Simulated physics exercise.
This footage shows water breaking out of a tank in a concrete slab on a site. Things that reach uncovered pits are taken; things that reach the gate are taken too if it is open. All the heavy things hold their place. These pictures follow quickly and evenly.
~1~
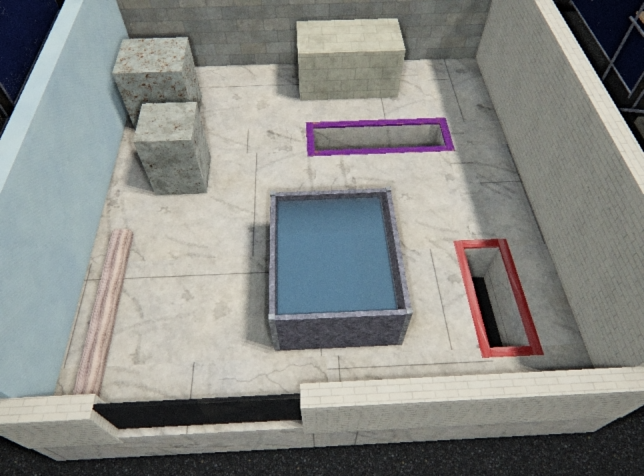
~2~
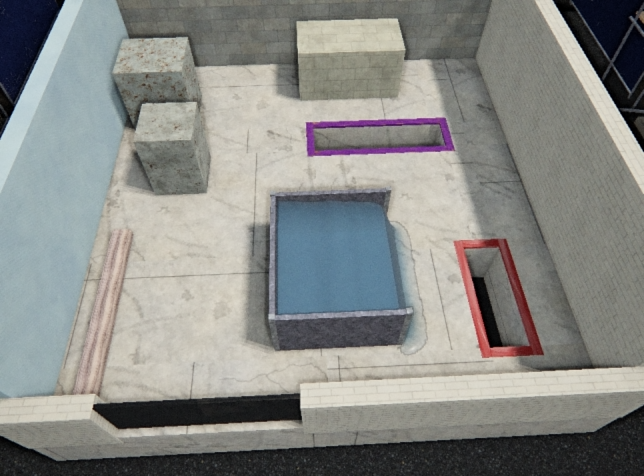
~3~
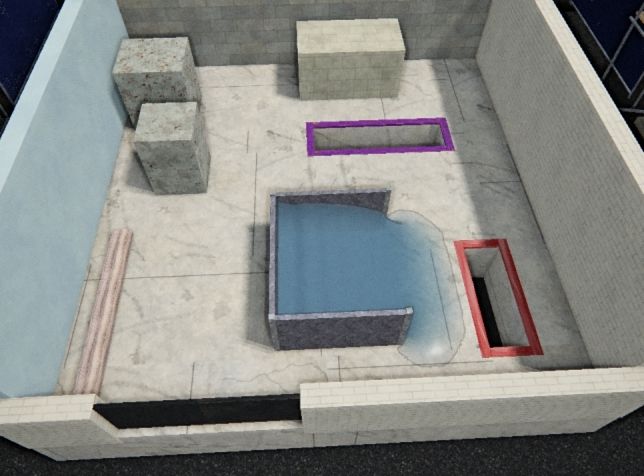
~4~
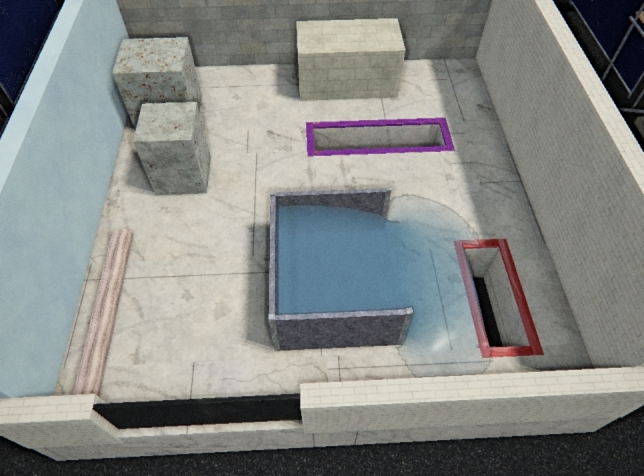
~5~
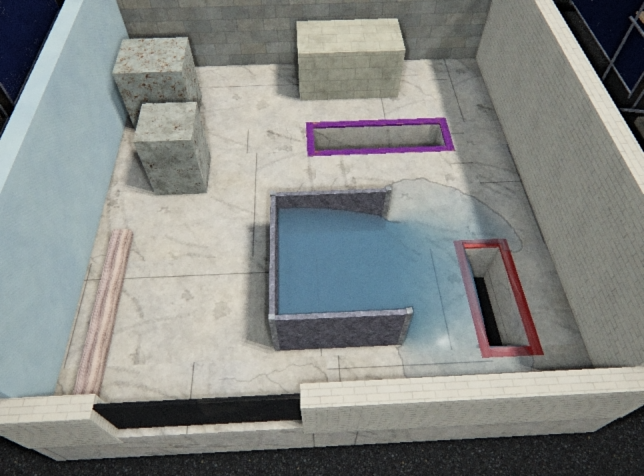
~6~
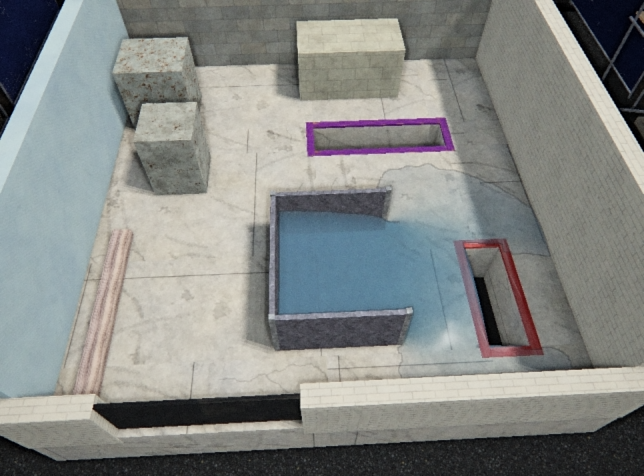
We see a rectangular tank of blue water on a pale walled floor with its right side open, and the water pours out through the gap, spreading rightward across the floor around the red-framed pit.
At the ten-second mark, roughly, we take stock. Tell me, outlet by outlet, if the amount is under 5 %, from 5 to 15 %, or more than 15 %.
The gate is left holding a tiny amount - below five per cent; the purple pit is left holding a modest amount - five to fifteen per cent; the red pit is left holding a hefty amount - past fifteen per cent.
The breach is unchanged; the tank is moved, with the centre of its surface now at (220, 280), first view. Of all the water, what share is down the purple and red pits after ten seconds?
The purple pit gets 20 per cent, the red pit 55 per cent.
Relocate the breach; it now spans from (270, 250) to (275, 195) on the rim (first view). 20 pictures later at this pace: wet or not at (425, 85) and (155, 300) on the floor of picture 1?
Lab note, in order - left bare; inundated.
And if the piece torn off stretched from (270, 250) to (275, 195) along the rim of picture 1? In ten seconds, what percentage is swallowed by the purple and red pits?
The purple pit takes 14 per cent and the red pit 8 per cent.
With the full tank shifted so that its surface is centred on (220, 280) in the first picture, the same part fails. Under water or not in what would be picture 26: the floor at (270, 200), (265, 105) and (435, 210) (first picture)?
Checking the three spots, I get high and dry, high and dry, swamped.
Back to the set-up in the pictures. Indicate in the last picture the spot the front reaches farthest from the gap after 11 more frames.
The front should reach about (473, 62).
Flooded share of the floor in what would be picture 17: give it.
My estimate is close to 25 per cent.
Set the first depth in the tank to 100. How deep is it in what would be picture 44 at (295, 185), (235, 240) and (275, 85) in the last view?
In order: 0, 0, 0 %.
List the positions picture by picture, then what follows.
In the first frame, still water in the open tank at (335, 252).
In the second frame, the front is at (405, 349), out from the gap at (390, 272).
In the third frame, water pours out at (389, 273) and has run to (442, 357).
In the fourth frame, the front is at (470, 370), out from the gap at (389, 274).
In the fifth frame, water pours out at (389, 274) and has run to (506, 230).
In the sixth frame, water pours out at (389, 274) and has run to (536, 218).
A moment on, water covers 20 % of the floor; the gate 0 %, the purple pit 0 %, the red pit 30 %.
Next, water covers 25 % of the floor; the gate 0 %, the purple pit 1 %, the red pit 45 %.
Then, water covers 30 % of the floor; the gate 0 %, the purple pit 1 %, the red pit 57 %.
Later, water covers 35 % of the floor; the gate 0 %, the purple pit 4 %, the red pit 67 %.
In the end, water covers 25 % of the floor; the gate 0 %, the purple pit 10 %, the red pit 72 %.
